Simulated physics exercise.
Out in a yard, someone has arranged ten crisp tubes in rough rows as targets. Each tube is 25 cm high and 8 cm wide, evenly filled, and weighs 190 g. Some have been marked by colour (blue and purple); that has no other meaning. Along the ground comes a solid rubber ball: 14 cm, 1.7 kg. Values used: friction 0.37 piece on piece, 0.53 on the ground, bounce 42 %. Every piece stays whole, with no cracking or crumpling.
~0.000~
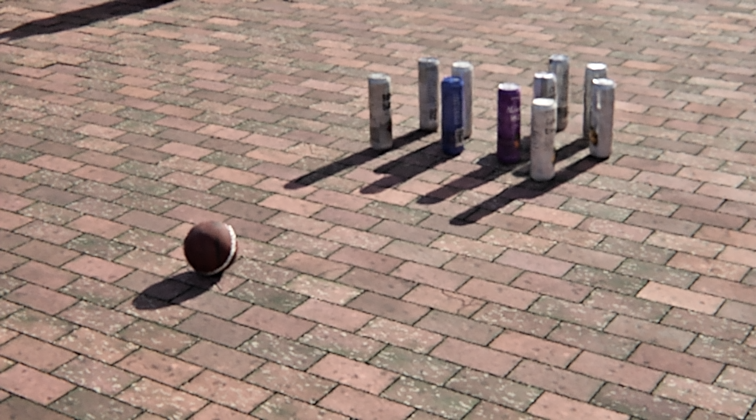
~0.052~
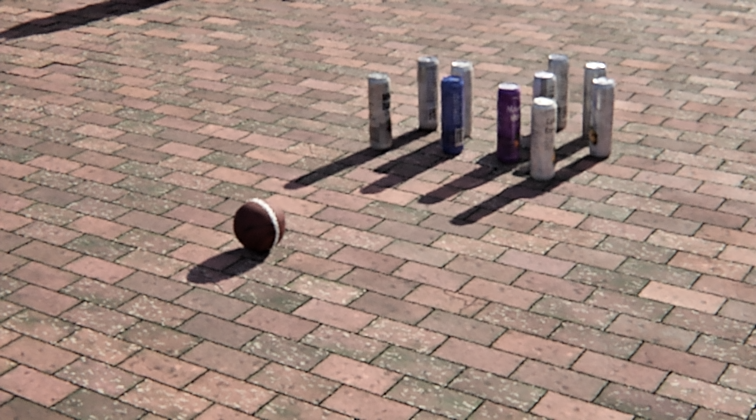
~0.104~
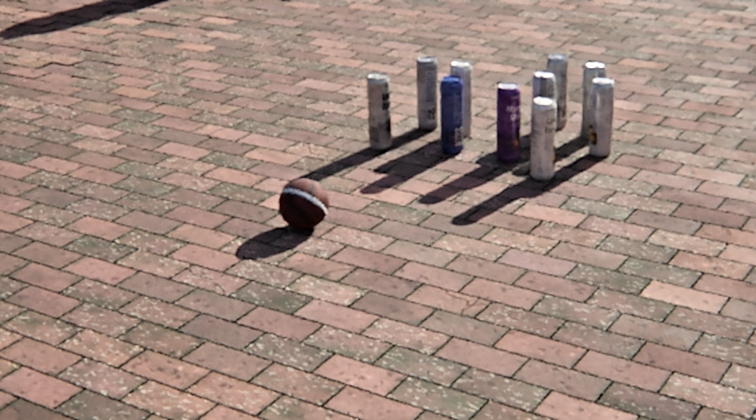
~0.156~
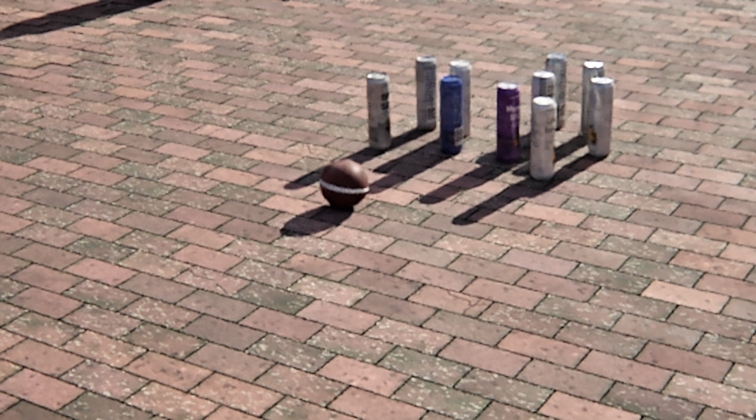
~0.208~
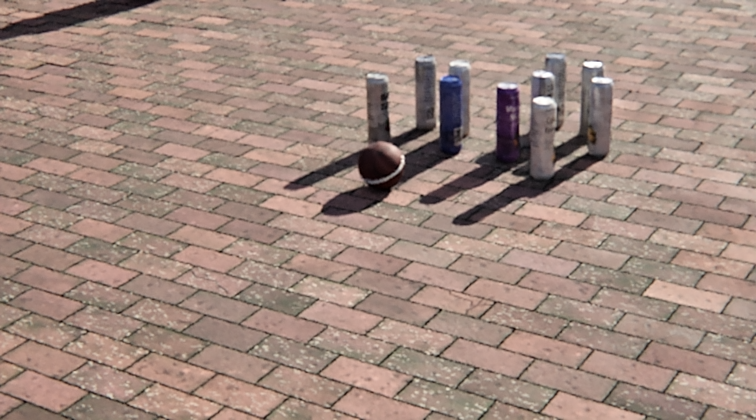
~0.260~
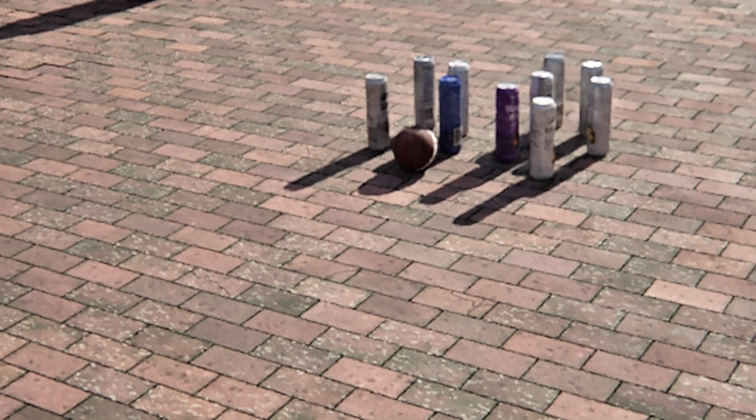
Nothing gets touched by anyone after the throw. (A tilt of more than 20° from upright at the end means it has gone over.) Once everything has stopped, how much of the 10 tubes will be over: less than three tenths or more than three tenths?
Under three tenths.
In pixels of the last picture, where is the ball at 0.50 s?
Roughly (526, 93).
By 0.50 s, ball still moving; 2 of the 10 tubes over; blue tube upside down.
By 0.86 s, ball still moving; 2 of the 10 tubes over; blue tube lying flat.
When it is over (1.4 s), ball rolling away; 2 of the 10 tubes over; blue tube lying flat; purple tube unmoved. That is 20 per cent. In pixels of the last frame, middles, purple tube near (507, 123).
